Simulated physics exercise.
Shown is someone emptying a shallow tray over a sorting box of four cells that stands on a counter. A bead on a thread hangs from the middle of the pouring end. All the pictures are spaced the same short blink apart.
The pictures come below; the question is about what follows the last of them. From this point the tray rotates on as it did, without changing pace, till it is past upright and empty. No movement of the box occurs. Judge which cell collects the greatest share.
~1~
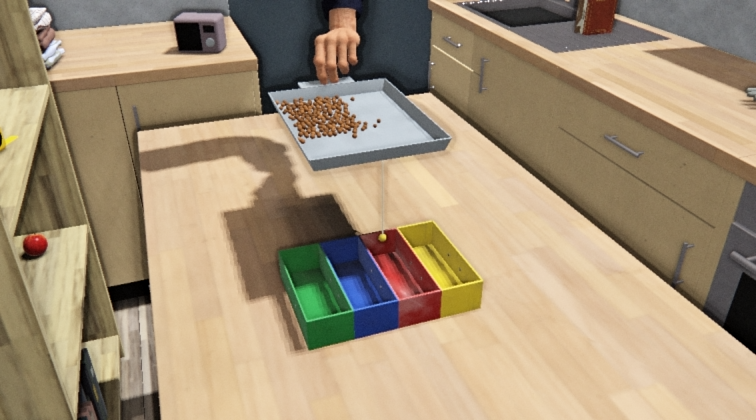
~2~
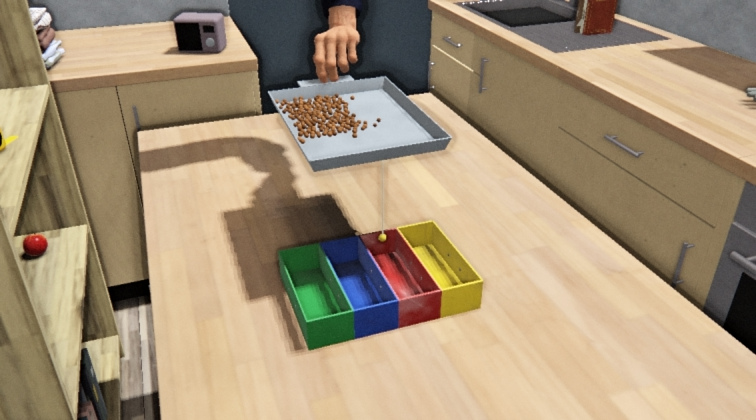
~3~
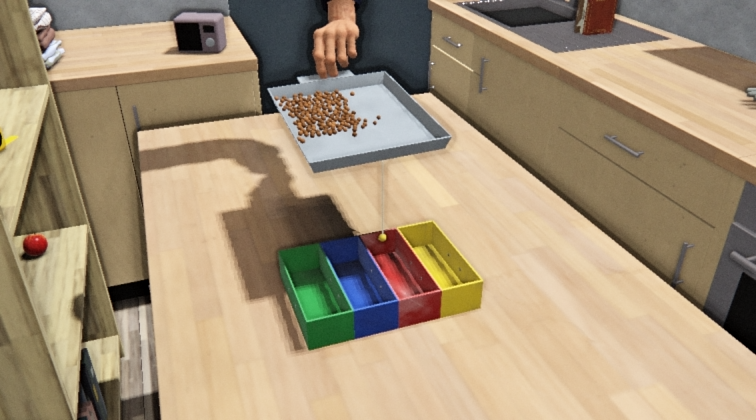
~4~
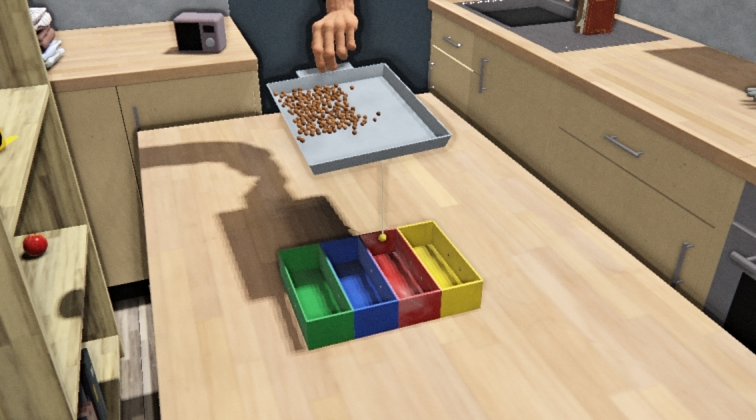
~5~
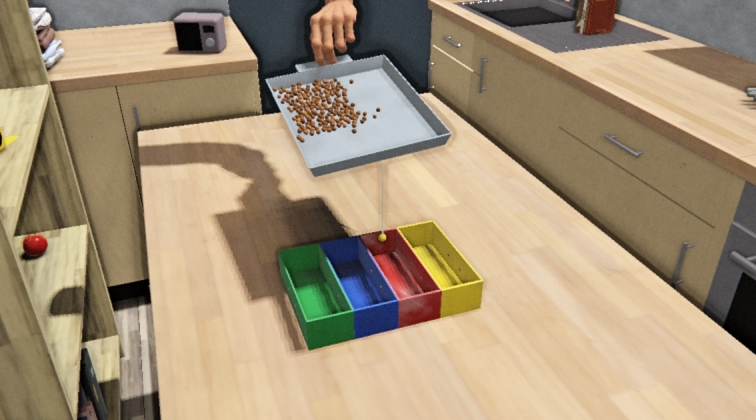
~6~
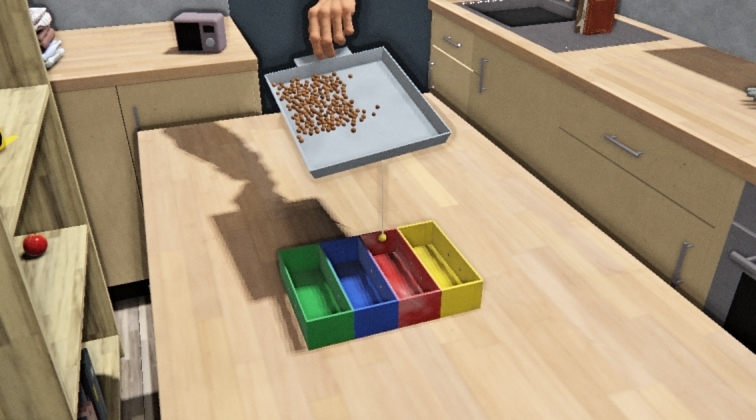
I would say the green one.
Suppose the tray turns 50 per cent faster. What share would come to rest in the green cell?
It would be close to 80 per cent.
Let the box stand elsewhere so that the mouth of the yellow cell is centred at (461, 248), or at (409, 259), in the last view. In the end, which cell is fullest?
Try one goes to that green cell; try two goes to that blue cell.
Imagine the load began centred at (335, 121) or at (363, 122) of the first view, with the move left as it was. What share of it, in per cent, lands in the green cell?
Near 80 and 80 percent respectively.
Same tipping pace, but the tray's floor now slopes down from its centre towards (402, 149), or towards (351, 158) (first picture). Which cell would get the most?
Yellow, then the green cell.
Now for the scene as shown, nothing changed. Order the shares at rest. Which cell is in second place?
Second comes blue.
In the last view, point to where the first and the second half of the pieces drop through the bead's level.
(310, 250), then (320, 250).
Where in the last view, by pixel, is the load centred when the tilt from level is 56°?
Its middle sits at about pixel (321, 160).
Shortly afterwards, tray tipped steeply; all but a few on the tray; only a few in the green cell; only a few in the blue cell; only a few falling or outside the box.
Next, tray tipped right over; a little on the tray; near two thirds in the green cell; near a quarter in the blue cell; only a few in the red cell; a little falling or outside the box.
Some moments later, tray tipped past a quarter turn; the bulk in the green cell; near a quarter in the blue cell; only a few in the red cell.
In the end, tray tipped past a quarter turn; the bulk in the green cell; near a quarter in the blue cell; only a few in the red cell; none at all in the yellow cell.
